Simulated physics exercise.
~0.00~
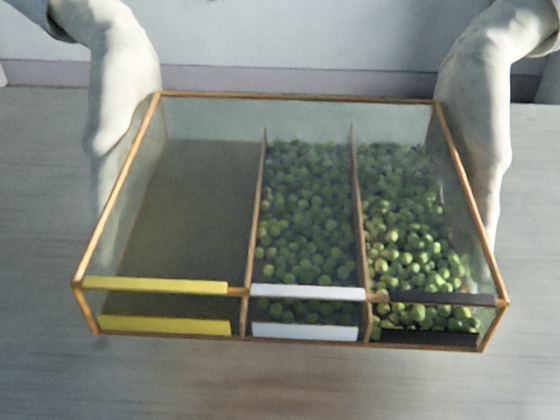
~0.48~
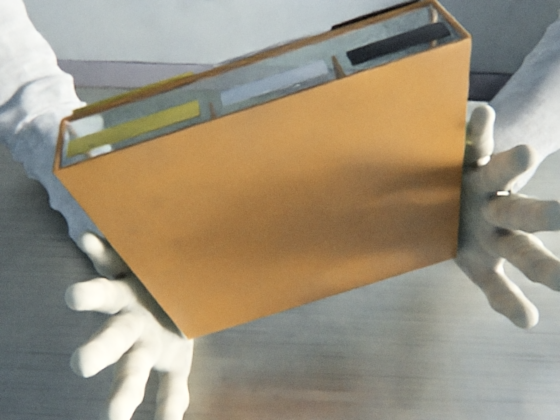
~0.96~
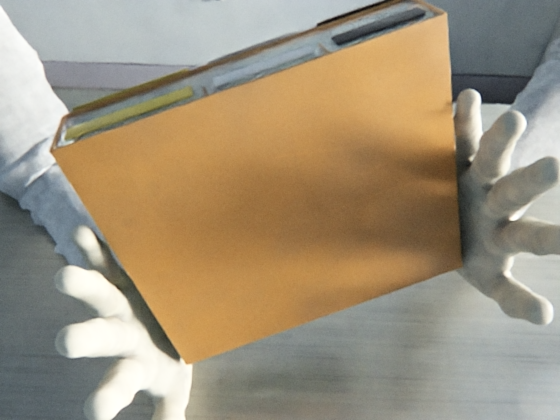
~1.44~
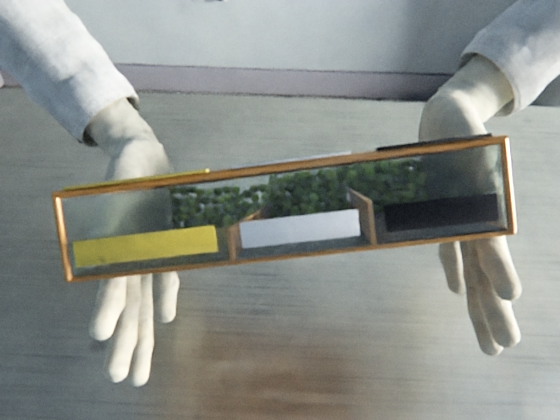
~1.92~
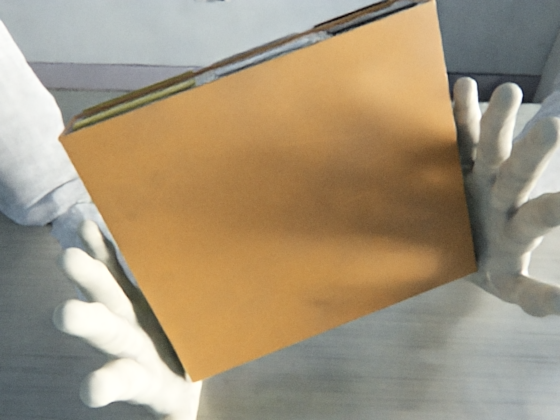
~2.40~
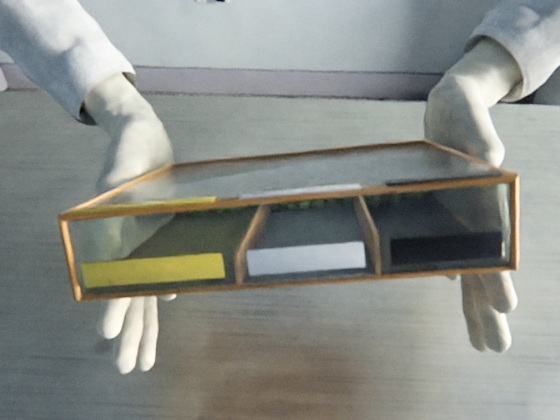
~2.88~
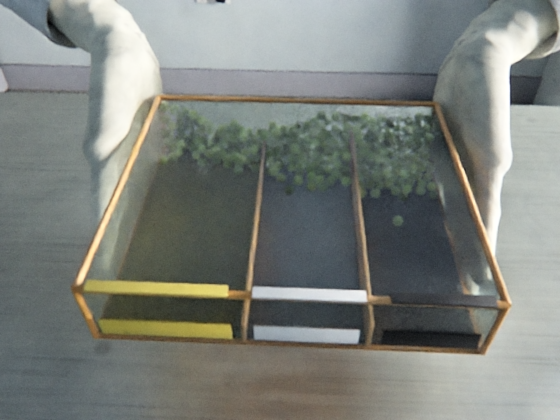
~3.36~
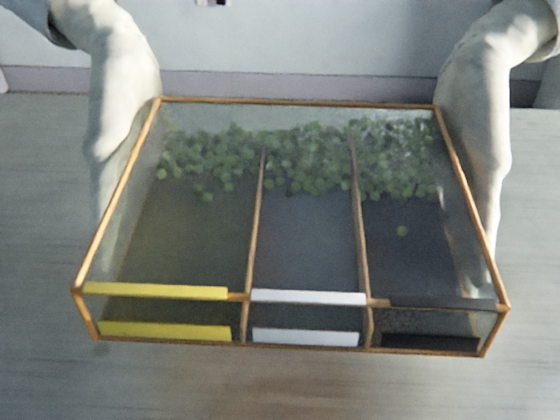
The clip opens with two pale hands holding a clear-lidded box above a table, green peas filling the white-marked and black-marked compartments while the yellow-marked one on the left is empty. The hands tip the box up until its plain orange-brown underside faces the viewer and hides the peas. They turn it partway back, showing peas behind the coloured strips, then tip it up again so the underside returns. Finally, they lower it until it is level. The peas end up gathered along the far side across all three compartments, leaving the near part mostly bare.
